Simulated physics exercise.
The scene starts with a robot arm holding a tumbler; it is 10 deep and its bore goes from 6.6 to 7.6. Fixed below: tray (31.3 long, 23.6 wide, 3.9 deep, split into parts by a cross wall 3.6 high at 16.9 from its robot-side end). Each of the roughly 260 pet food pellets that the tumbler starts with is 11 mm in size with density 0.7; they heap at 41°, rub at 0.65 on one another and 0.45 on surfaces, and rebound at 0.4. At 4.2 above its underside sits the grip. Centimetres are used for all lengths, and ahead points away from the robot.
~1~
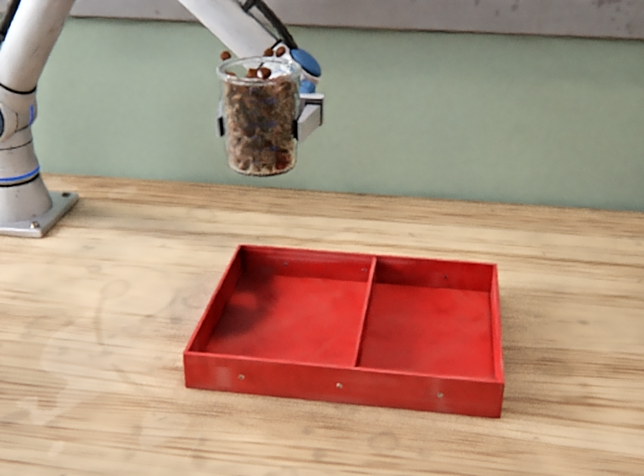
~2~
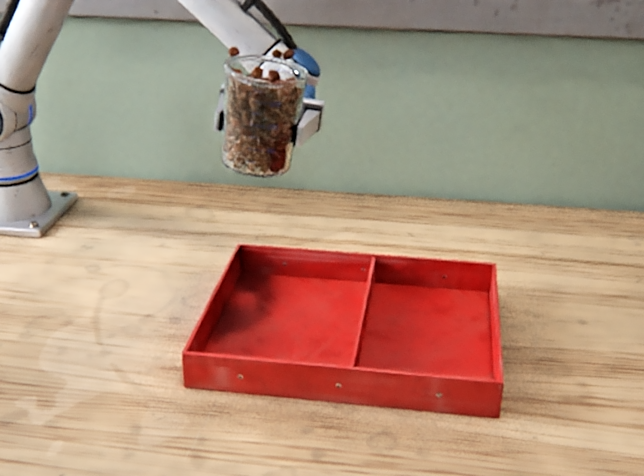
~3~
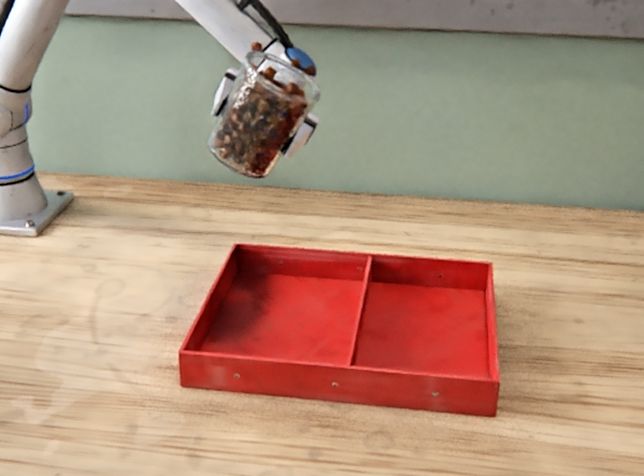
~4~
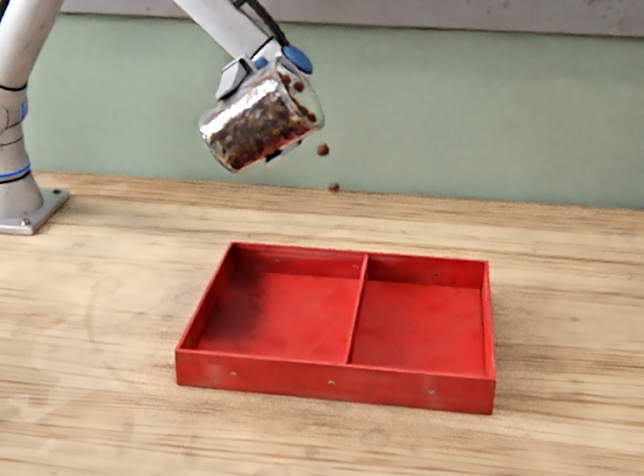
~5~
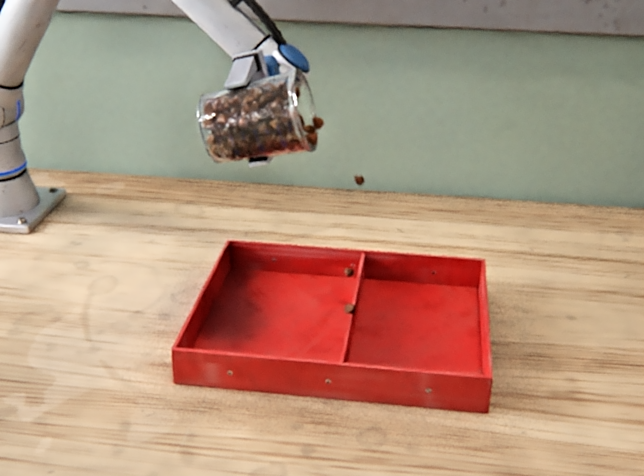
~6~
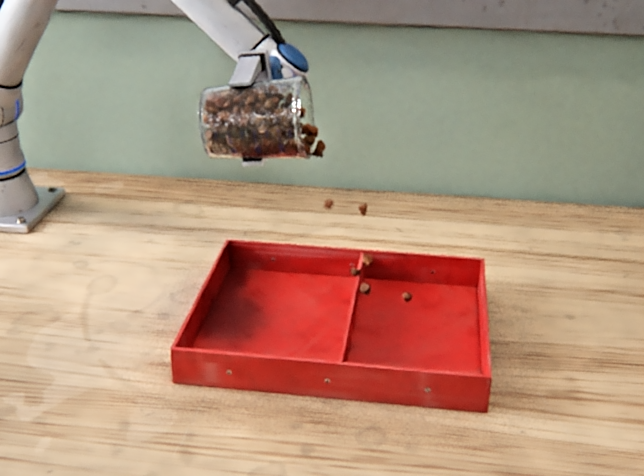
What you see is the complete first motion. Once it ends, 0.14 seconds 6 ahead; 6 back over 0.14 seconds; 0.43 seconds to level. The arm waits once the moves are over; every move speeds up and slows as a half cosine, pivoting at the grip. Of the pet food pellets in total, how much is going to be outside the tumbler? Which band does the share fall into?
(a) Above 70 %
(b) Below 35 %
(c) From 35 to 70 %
From 35 to 70 % (c).
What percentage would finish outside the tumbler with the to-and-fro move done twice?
That change gives some 80 percent.
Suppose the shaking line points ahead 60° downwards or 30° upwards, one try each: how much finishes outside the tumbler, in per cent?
Result: Approx. 10 % and 80 %, one try each.
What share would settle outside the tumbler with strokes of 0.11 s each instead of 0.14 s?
I'd expect close to 80 in a hundred.
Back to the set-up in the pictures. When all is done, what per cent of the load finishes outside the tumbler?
Close to 55 in a hundred.
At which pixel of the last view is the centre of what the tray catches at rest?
Roughly at pixel (403, 332).
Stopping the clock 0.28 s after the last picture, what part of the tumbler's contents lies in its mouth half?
Something like 70 percent sits in that half.
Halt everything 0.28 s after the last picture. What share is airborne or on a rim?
Around 46 per cent of the load.
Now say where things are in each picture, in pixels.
The tumbler middle at (261, 118), level; upper third of the load around (260, 92), from x 225 to 290, top at y 50; 257 in the tumbler, in the first frame.
The tumbler middle at (261, 118), tilted 8° forward; upper third of the load around (262, 92), from x 230 to 295, top at y 50, in the second frame.
The tumbler middle at (260, 118), tilted 29° forward; upper third of the load around (264, 96), from x 220 to 310, top at y 45; 256 in the tumbler, 1 in flight or on a rim, in the third frame.
The tumbler middle at (259, 119), tilted 54° forward; upper third of the load around (266, 100), from x 210 to 335, top at y 75; 255 in the tumbler, 2 in flight or on a rim, in the fourth frame.
The tumbler middle at (257, 120), tilted 75° forward; upper third of the load around (260, 104), from x 210 to 360, top at y 85; 254 in the tumbler, 1 in the robot-side part, 1 in the far-side part, 1 in flight or on a rim, in the fifth frame.
The tumbler middle at (256, 121), tilted 83° forward; upper third of the load around (253, 105), from x 210 to 405, top at y 90; 251 in the tumbler, 3 in the far-side part, 1 in the robot-side part, 2 in flight or on a rim, in the sixth frame.
Then, 0.28 s on, tilted 83° forward, highest piece 26 above the table; 129 in the tumbler, 7 in the far-side part, 3 in the robot-side part, 118 in flight or on a rim.
Then, 0.57 s on, tilted 20° forward, highest piece 29 above the table; 110 in the tumbler, 109 in the far-side part, 35 in the robot-side part, 1 on the table or floor, 2 in flight or on a rim.
Then, 0.91 s on, level, highest piece 27 above the table; 110 in the tumbler, 110 in the far-side part, 36 in the robot-side part, 1 on the table or floor.
Then, 1.96 s on, level, highest piece 27 above the table; 110 in the tumbler, 110 in the far-side part, 36 in the robot-side part, 1 on the table or floor.
In the end, 110 in the tumbler, 110 in the far-side part, 36 in the robot-side part, 1 on the table or floor. That is 57 % outside the tumbler.
